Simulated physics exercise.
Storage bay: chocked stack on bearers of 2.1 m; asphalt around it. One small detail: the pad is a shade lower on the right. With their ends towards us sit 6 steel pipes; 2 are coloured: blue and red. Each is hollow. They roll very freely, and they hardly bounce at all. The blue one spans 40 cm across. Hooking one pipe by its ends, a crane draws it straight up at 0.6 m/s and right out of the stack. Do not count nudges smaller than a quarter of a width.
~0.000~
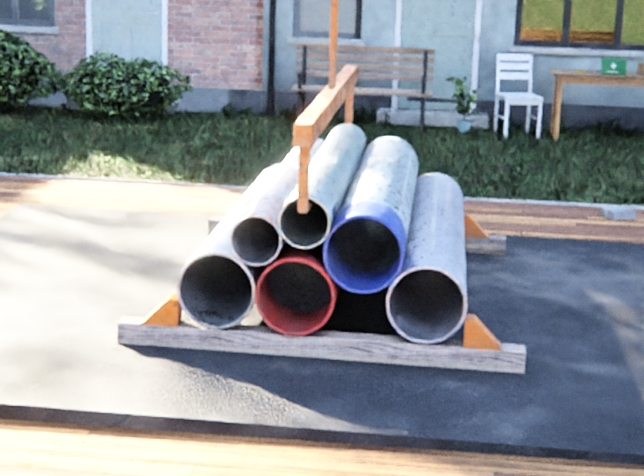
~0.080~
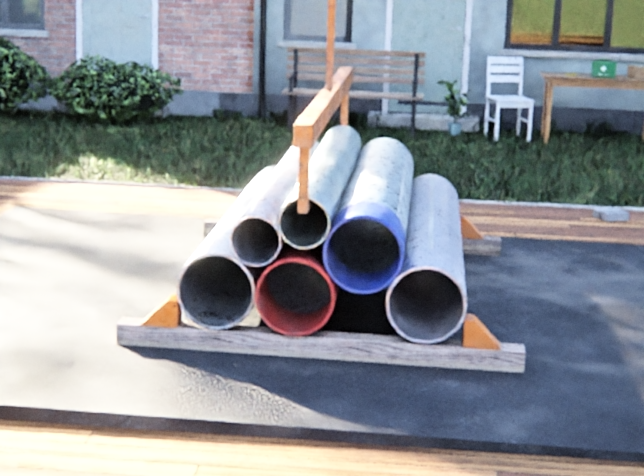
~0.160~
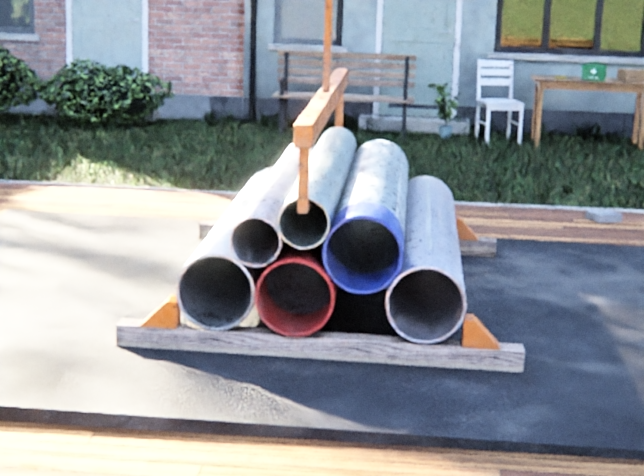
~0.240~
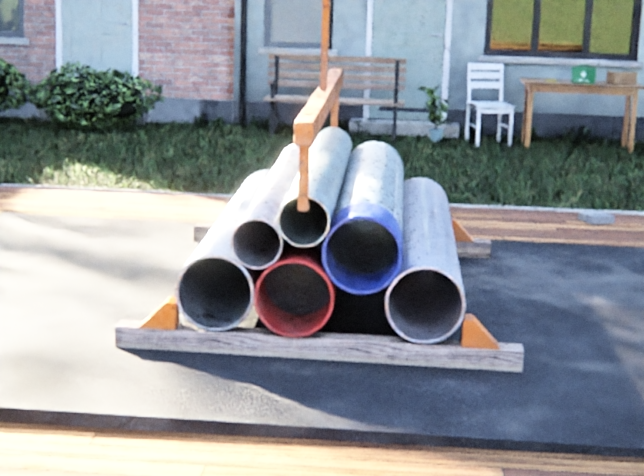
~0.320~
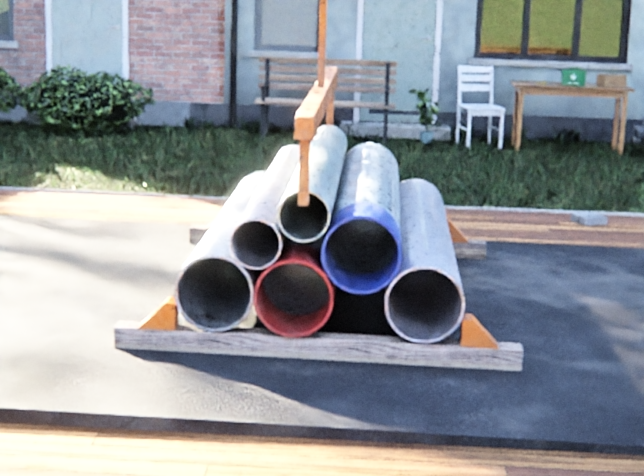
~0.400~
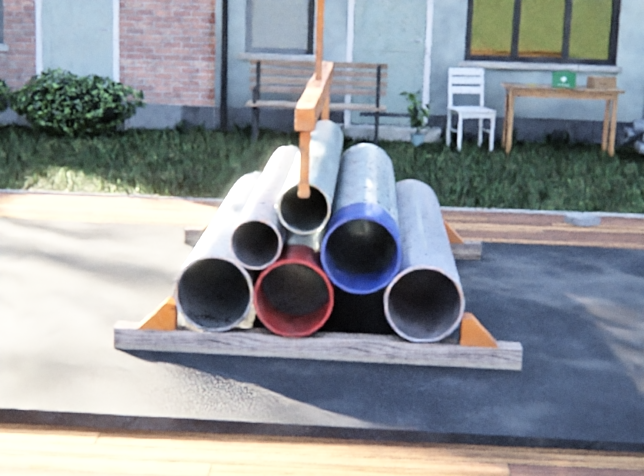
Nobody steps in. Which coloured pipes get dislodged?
The blue one remains where it was, and red remains where it was.
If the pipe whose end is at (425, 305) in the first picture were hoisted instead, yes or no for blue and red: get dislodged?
Well, blue? Yes, it will. Red? No, it won't.
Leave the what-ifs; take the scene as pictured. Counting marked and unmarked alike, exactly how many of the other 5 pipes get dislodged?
It comes to 0.
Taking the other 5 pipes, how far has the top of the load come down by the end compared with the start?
Roughly 0 cm.
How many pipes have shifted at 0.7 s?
The count by then is 0.
Then, 0.7 s in, blue is unmoved; red is where it was; 0 others dislodged.
In the end (1.1 s), blue is unmoved; red is unmoved; 0 others dislodged.
